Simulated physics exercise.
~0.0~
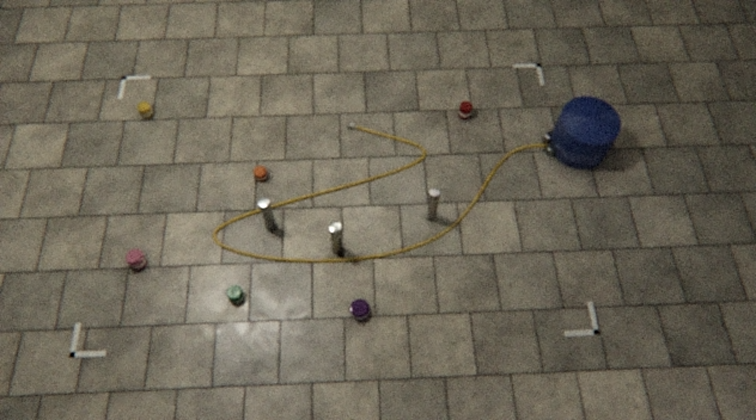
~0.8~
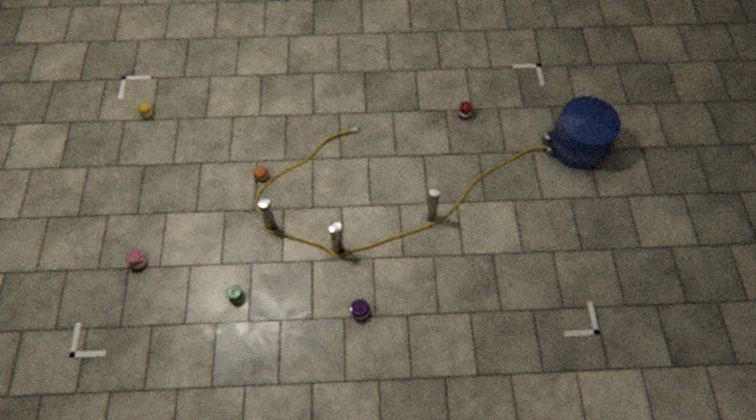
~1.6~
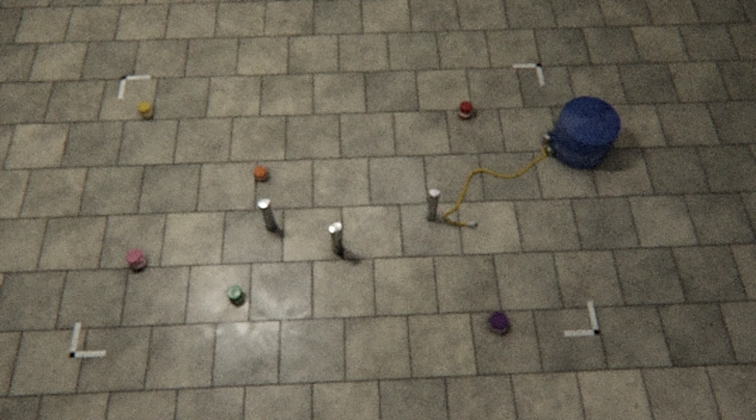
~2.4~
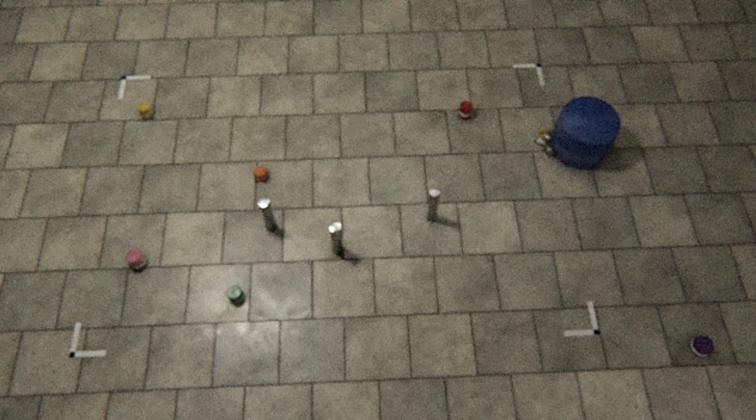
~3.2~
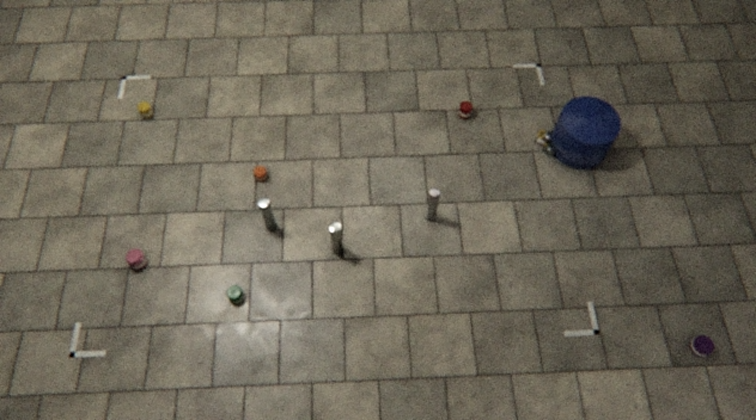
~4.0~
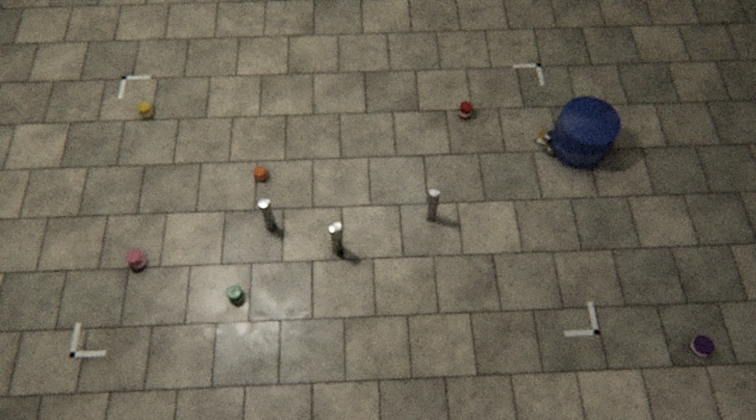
Paved floor with a yellow cord retracting past three posts into a blue drum, the purple jar shifting right, other containers staying put.
